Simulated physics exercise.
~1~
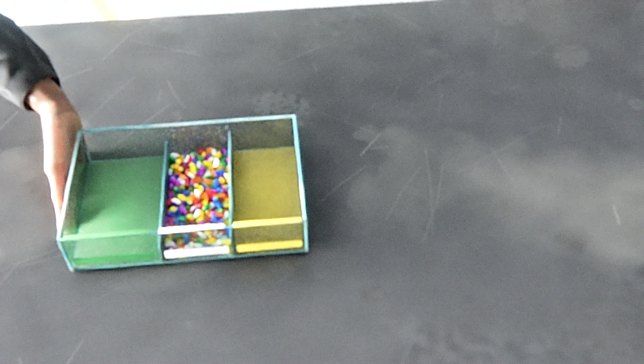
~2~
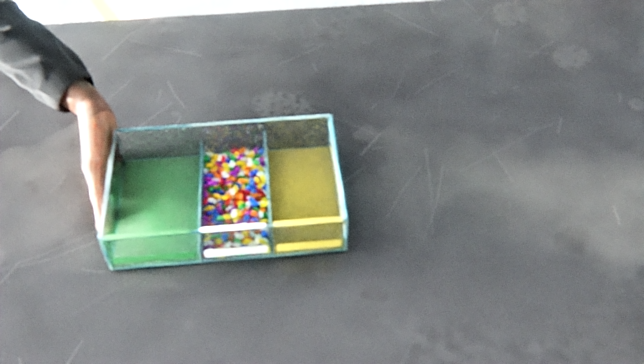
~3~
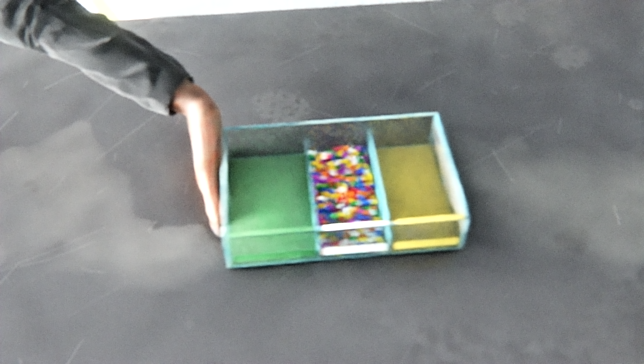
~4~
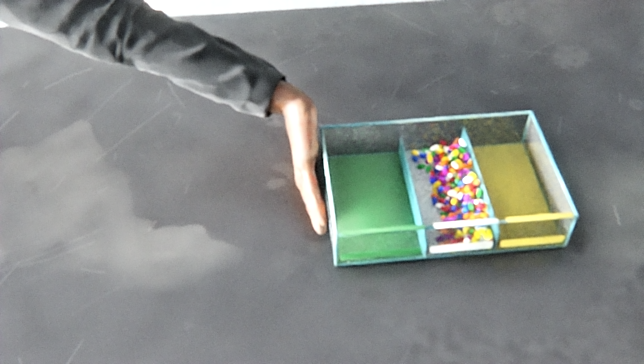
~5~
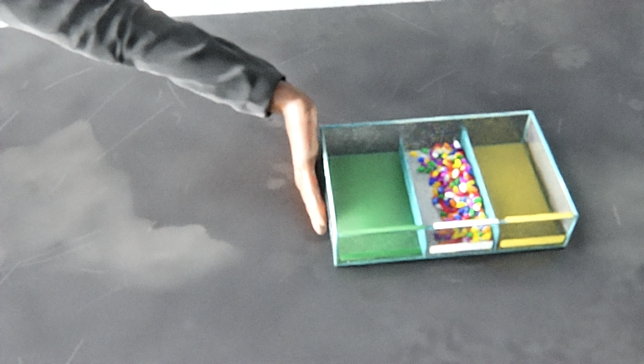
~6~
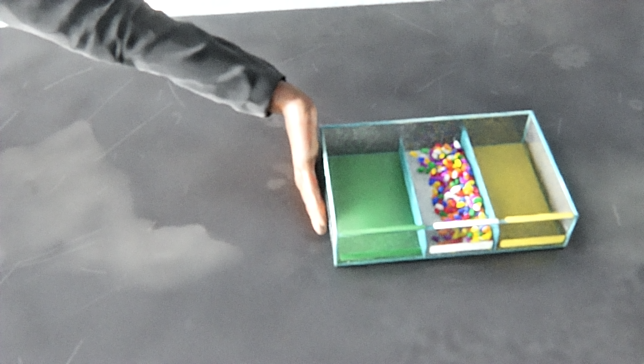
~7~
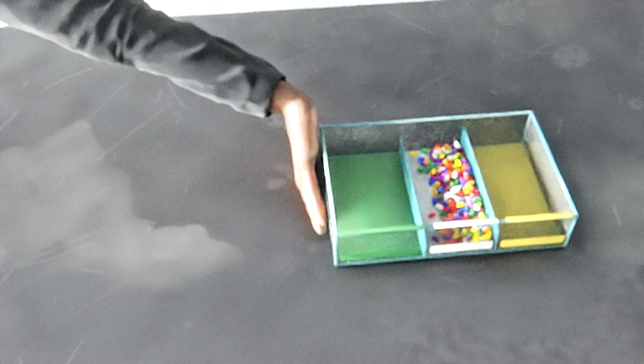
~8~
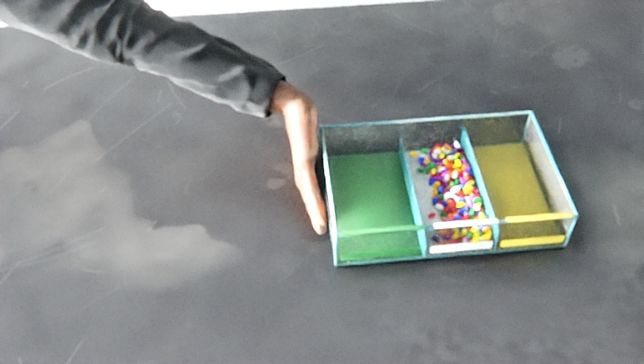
A clear-walled drawer tray with three sections, green on the left, white in the middle and yellow on the right, sits on a dark grey, scratched surface with a hand against its left end. Many small, brightly coloured jelly beans fill the middle section. The hand and dark-sleeved arm move to the right with the tray, which slides across the surface. As it comes to a stop right of centre, the beans bunch toward the right side of their section, baring a strip of pale floor. Tray and hand then stay still, with the beans still in the middle section.
